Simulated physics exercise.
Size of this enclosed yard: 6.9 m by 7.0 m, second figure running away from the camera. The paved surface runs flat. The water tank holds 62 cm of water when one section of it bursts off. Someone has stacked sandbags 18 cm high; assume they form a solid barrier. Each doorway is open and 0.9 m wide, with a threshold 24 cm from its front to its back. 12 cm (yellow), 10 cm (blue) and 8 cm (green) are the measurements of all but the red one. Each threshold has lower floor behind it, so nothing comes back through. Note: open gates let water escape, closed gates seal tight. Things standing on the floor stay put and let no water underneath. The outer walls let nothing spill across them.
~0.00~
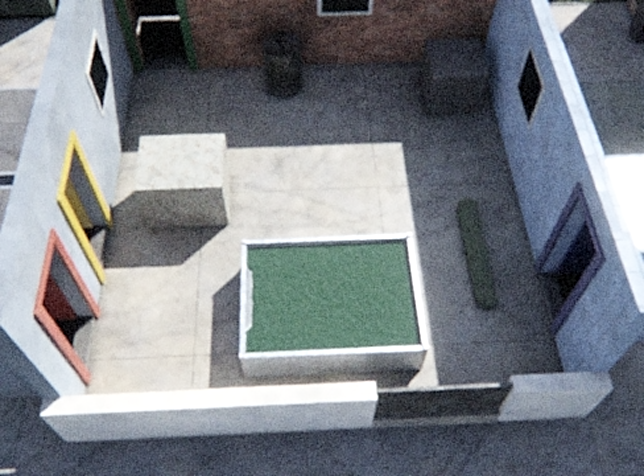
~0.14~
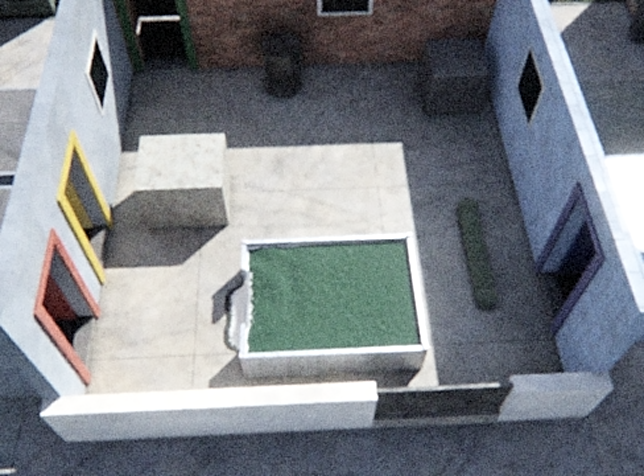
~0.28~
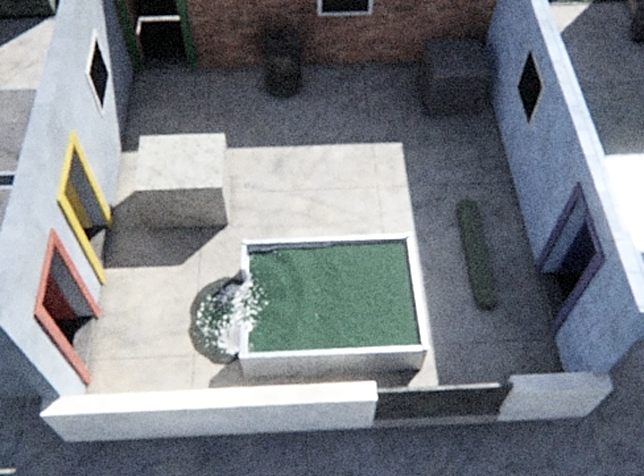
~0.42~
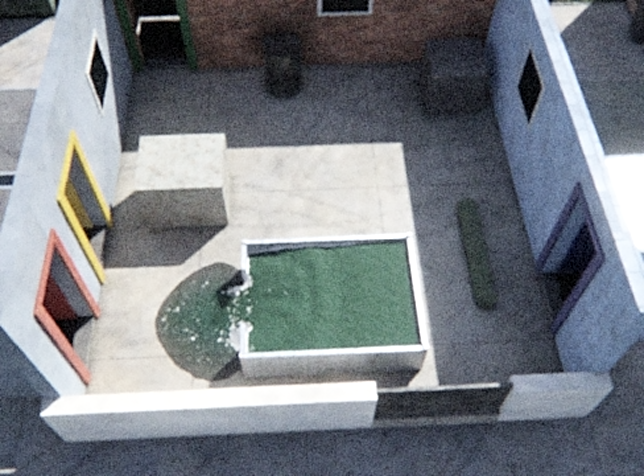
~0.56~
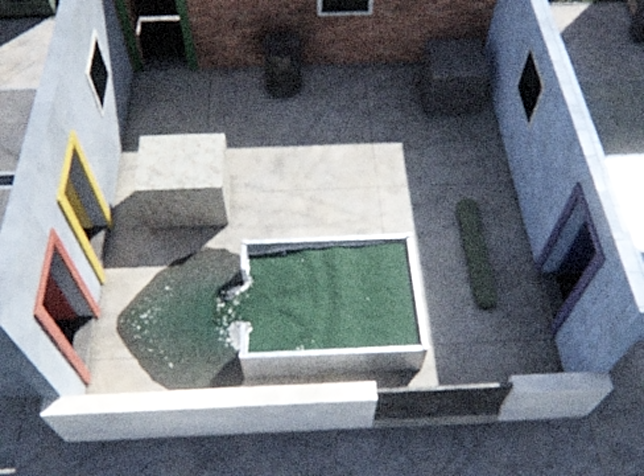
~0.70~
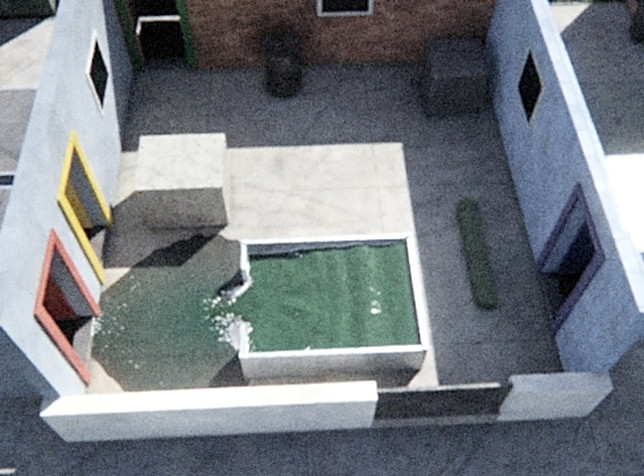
Green water bursting from the left side of a rectangular tank and spreading across a walled yard's pale paving to the red doorway.
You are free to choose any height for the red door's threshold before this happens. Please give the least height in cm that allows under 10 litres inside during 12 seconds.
It would have to be roughly 29 cm high.
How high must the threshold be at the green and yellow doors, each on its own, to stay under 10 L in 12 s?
You'd want some 12.5 cm at green and some 19 cm at yellow.
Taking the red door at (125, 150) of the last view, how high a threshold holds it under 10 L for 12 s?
You'd want it roughly 8.5 cm high.
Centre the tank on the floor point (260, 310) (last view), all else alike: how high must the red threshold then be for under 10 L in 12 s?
Then about 38 centimetres at the least.
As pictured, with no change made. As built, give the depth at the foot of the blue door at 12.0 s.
The depth there is around 4.5 cm.
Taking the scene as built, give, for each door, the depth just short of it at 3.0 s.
Depths in cm: Yellow 20, red 26, blue 0, green 0.
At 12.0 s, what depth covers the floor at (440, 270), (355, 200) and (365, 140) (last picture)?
Some 3, 3 and 2 cm.
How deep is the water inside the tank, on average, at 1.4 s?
Around 47 cm deep on average.
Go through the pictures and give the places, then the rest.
The first frame shows still water, 62 cm deep, in the water tank at (330, 295); the red door at (72, 315) is dry.
In the second frame, the gap is at (248, 312), the front 0.3 m out at (231, 344); the back of the water tank holds 62 cm.
In the third frame, the front is at (195, 334), 0.8 m from the gap at (248, 313); 0.9 m2 of floor is wet, 62 cm left at the back.
In the fourth frame, the front is at (160, 322), 1.3 m from the gap at (248, 313); 1.8 m2 of floor is wet, 62 cm left at the back.
In the fifth frame, water pours out at (248, 312) and has run 1.9 m, to (123, 330); about 5 cm deep outside, 62 cm at the back.
In the sixth frame, the gap is at (248, 312), the front 2.3 m out at (93, 346); the back of the water tank holds 62 cm; water is at the red door at (72, 315).
After 1.4 s water covers 15 % of the floor, deepest (36 cm) near (84, 405); 22 cm at the red door, 48 litres in over its 11 cm threshold.
After 3.0 s water covers 25 % of the floor, deepest (27 cm) near (95, 335); 26 cm at the red door, 221 litres in over its 11 cm threshold.
After 12.0 s water covers 90 % of the floor, deepest (10 cm) near (84, 405); 9 cm at the red door, 376 litres in over its 11 cm threshold.
At the red door as built, the water arrived by 0.7 s and peaked near 31 cm at 2.4 s.
Run again over the same 12 s with other heights there, 24 litres in over 26 cm, 0 litres over 35.5 cm. The limit of 10 litres is kept from about 29 cm up.
